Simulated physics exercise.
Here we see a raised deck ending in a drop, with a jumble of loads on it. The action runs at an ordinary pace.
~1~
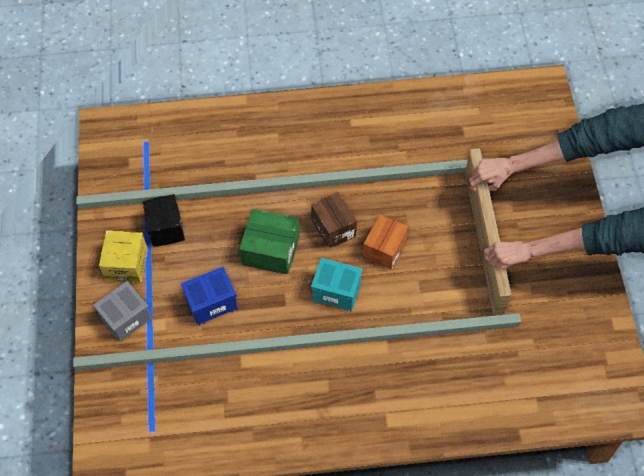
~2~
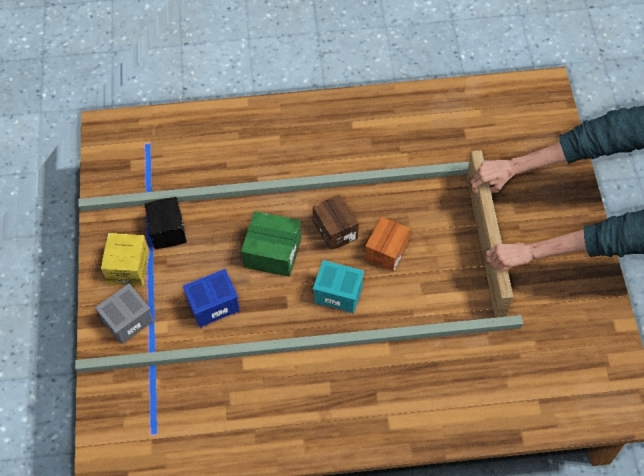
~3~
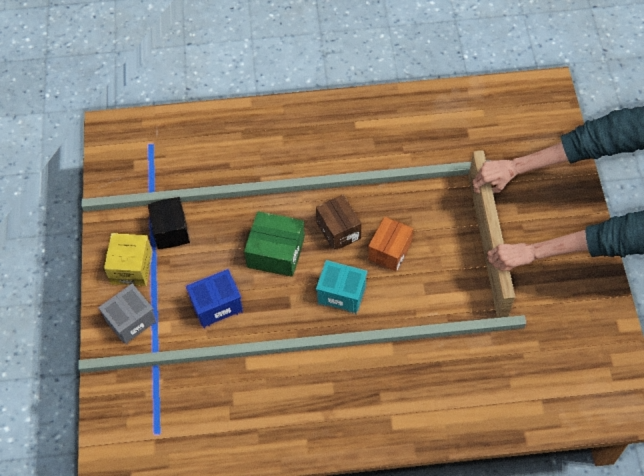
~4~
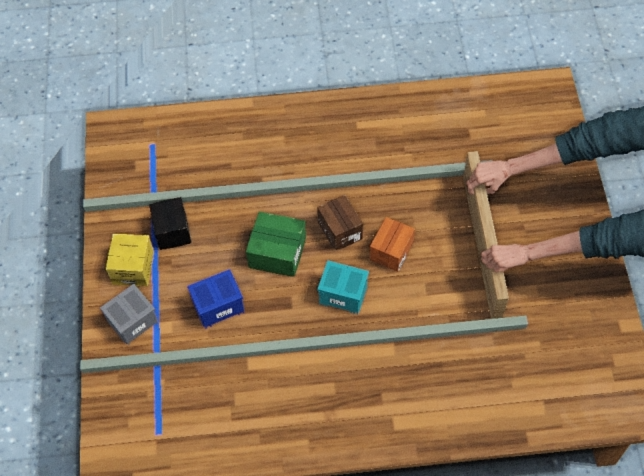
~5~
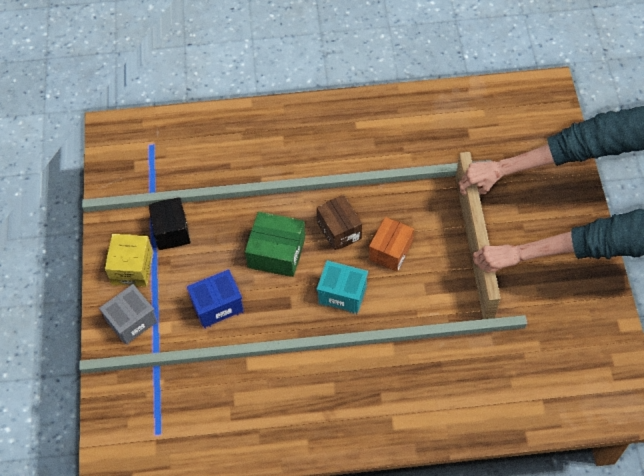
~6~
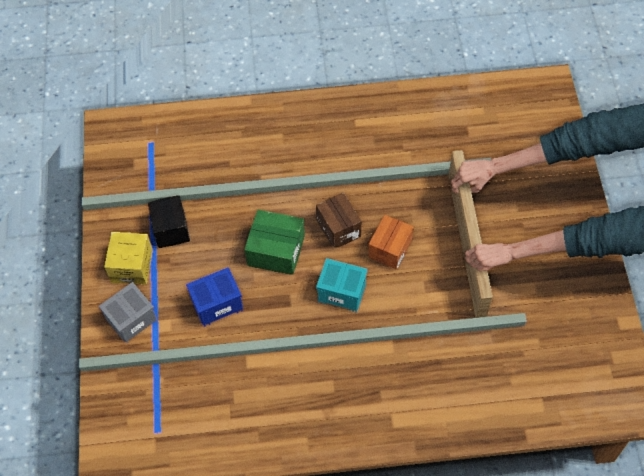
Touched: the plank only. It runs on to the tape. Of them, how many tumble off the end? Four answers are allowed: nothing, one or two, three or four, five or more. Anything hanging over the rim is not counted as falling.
One or two fall off.
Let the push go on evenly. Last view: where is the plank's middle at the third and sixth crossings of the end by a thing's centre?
The middle is near (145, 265) first and near (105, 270) after.
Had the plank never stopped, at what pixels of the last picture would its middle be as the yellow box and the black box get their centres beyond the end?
Middle: Roughly (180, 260); roughly (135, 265).
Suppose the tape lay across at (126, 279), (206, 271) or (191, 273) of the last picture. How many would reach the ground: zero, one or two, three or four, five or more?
Taking the places in the order asked: Five or more, then not one, then no fall at all.
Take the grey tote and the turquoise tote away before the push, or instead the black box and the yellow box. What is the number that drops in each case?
1 in the first case and 1 in the second.
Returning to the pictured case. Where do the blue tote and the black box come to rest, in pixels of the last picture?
Roughly (87, 308); the other one roughly (97, 219).
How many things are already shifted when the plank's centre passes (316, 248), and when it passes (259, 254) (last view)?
Tally: First 4; then 6.
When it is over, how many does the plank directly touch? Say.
The count is 3.
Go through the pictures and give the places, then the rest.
The first frame shows grey tote (124, 312); yellow box (124, 257); black box (164, 221); plank (487, 231); tape (149, 275).
The second frame shows yellow box (126, 260); brown parcel (336, 223).
The third frame shows black box (169, 223); plank (490, 233).
The fourth frame shows grey tote (130, 315); turquoise tote (343, 288).
The fifth frame shows yellow box (130, 261); blue tote (216, 299).
The sixth frame shows grey tote (129, 313); yellow box (129, 258); black box (169, 222); plank (469, 233); tape (154, 276).
Early on, none off yet; grey tote at rest near (129, 313); yellow box at rest near (129, 258); black box at rest near (169, 222).
A while later, none off yet; grey tote at rest near (129, 313); yellow box at rest near (129, 258); black box travelled a little near (162, 222).
Finally, the number that fall off is one or two; lost, yellow box and grey tote.
